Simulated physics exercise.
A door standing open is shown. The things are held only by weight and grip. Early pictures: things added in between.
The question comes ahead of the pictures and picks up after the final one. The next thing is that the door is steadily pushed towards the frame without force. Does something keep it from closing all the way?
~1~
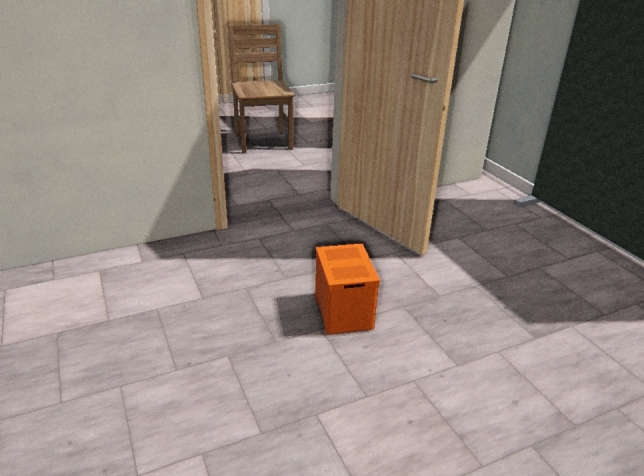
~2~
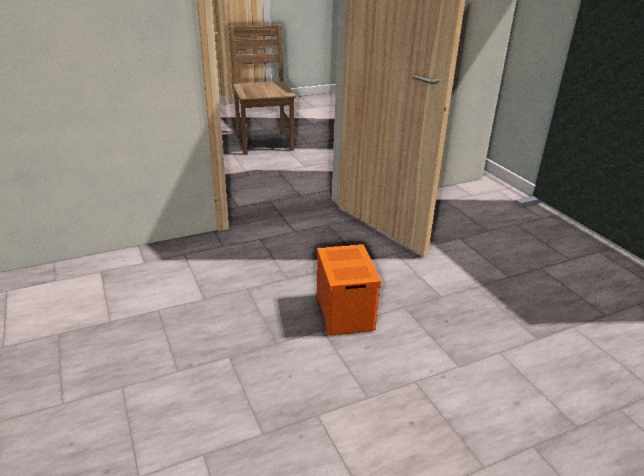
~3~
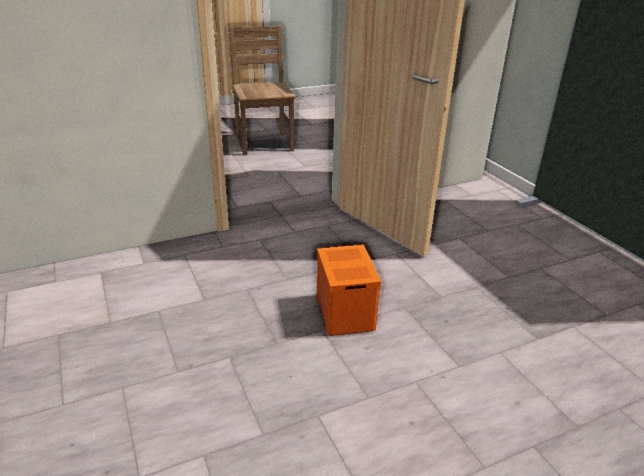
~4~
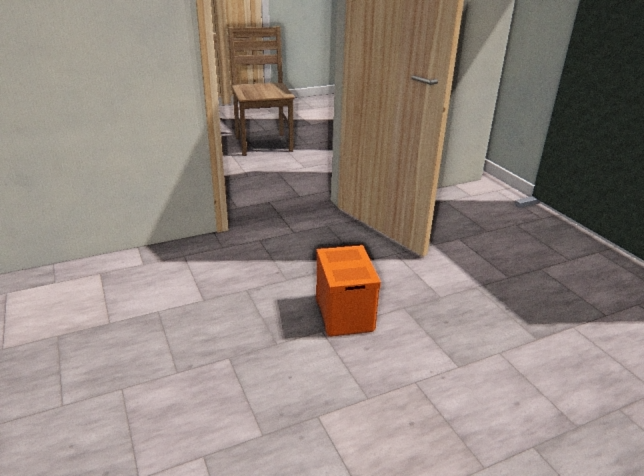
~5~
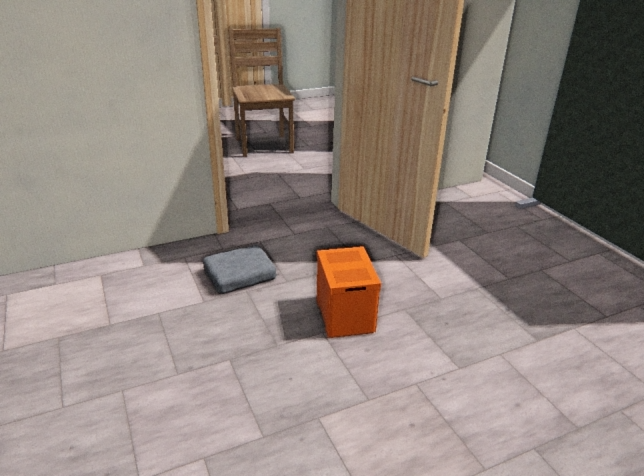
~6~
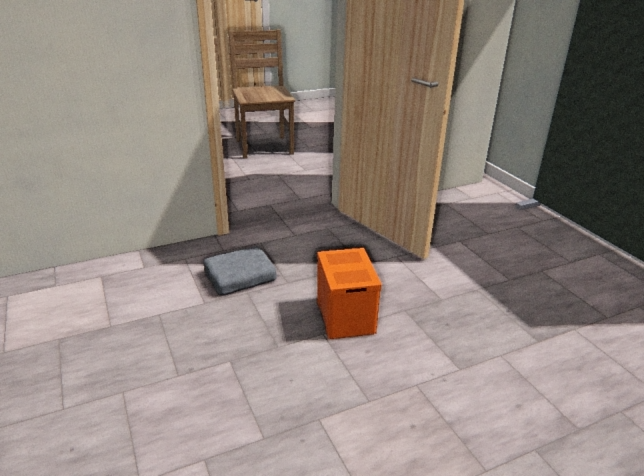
The door meets its frame.
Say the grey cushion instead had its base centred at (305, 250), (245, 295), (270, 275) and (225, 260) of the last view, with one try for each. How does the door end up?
On the first go it doesn't make it all the way, then it makes it all the way, then it makes it all the way, and last it makes it all the way.
Then, 0.60 s on from there, door 81° open.
Then, 1.10 s on from there, door 44° open.
Then, 1.50 s on from there, door 12° open; grey cushion shifted a little near (237, 270).
In the end, door 0° open; both unmoved. At the end, from the last picture's camera, grey cushion near (237, 270).
